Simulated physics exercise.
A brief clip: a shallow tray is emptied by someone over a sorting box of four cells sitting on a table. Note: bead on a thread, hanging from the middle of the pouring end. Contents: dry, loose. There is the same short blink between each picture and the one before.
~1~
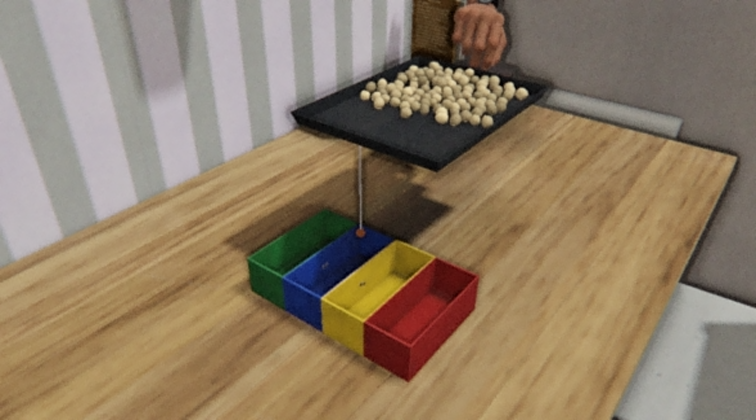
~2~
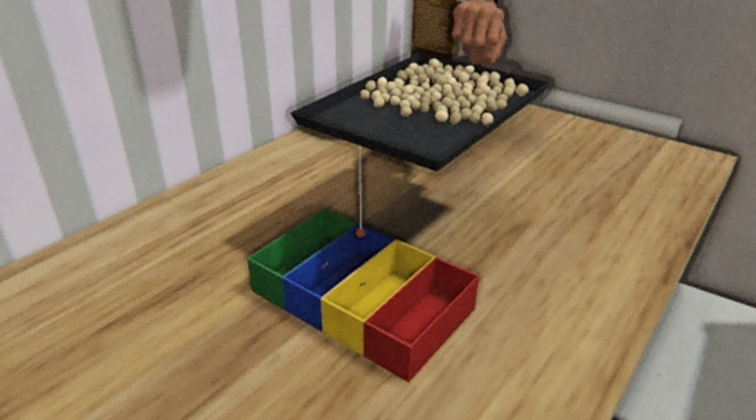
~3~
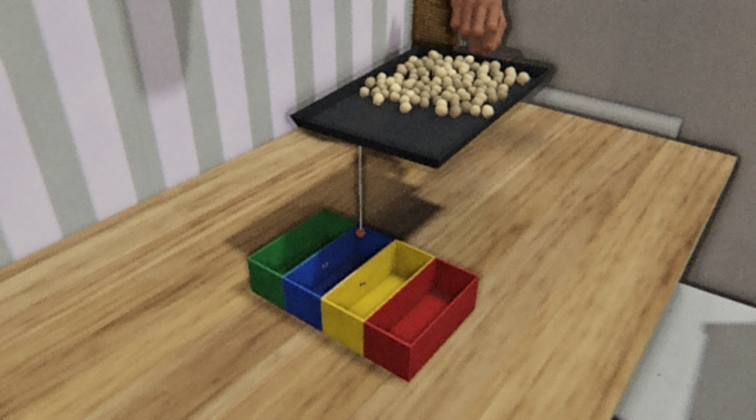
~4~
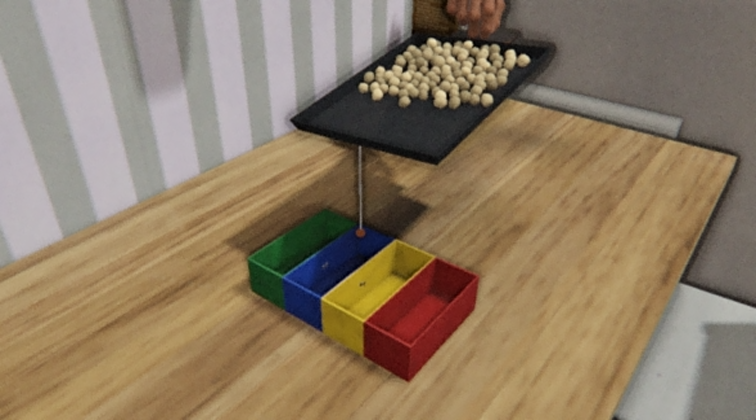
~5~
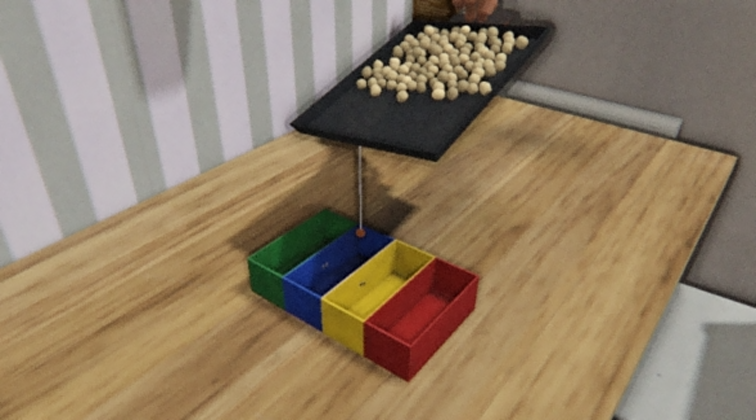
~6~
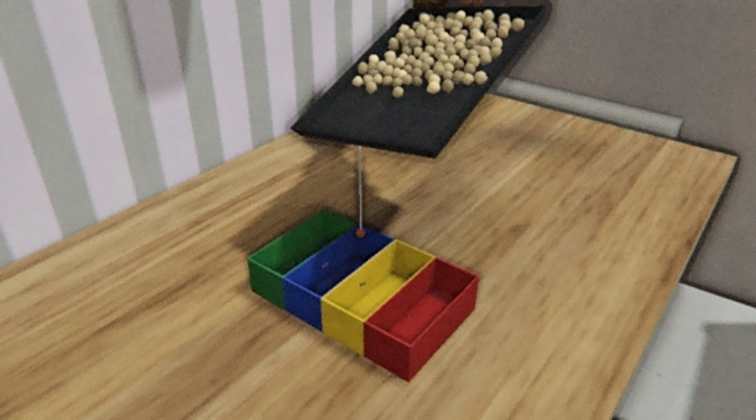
We see a hand holding a dark tray of small, round, pale items above a green, blue, yellow and red sorting box. The tray's far end rises while its pouring edge tilts down leftward, and the hanging bead stays still.
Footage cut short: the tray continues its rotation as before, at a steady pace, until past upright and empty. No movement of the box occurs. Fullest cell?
Fullest: Green.
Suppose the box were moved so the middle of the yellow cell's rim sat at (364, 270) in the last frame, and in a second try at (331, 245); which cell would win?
Placing A: The green one / placing B: The blue cell.
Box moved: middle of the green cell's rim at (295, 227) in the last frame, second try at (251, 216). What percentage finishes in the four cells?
Roughly 70% on the first try and 90% on the second.
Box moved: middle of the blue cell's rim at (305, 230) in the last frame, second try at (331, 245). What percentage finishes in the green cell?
Some 30 percent in the first case, 50 percent in the second.
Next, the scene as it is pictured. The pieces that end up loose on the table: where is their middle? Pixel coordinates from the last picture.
The centre sits near (239, 256).
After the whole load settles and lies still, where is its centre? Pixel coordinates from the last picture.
Once it all stops, the middle lies near (283, 270).
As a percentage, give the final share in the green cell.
About 40 per cent.
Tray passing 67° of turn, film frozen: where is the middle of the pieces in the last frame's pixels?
(312, 135).
Soon, tray tipped steeply; about two thirds on the tray; about a third falling or outside the box.
A while on, tray tipped past a quarter turn; a stray few on the tray; about a third in the green cell; a small part in the blue cell; about half falling or outside the box.
Towards the end, tray tipped past a quarter turn; about a third in the green cell; a small part in the blue cell; about half falling or outside the box.
Finally, tray tipped past a quarter turn; about a third in the green cell; a small part in the blue cell; none in the red cell; none in the yellow cell; about half outside the box.
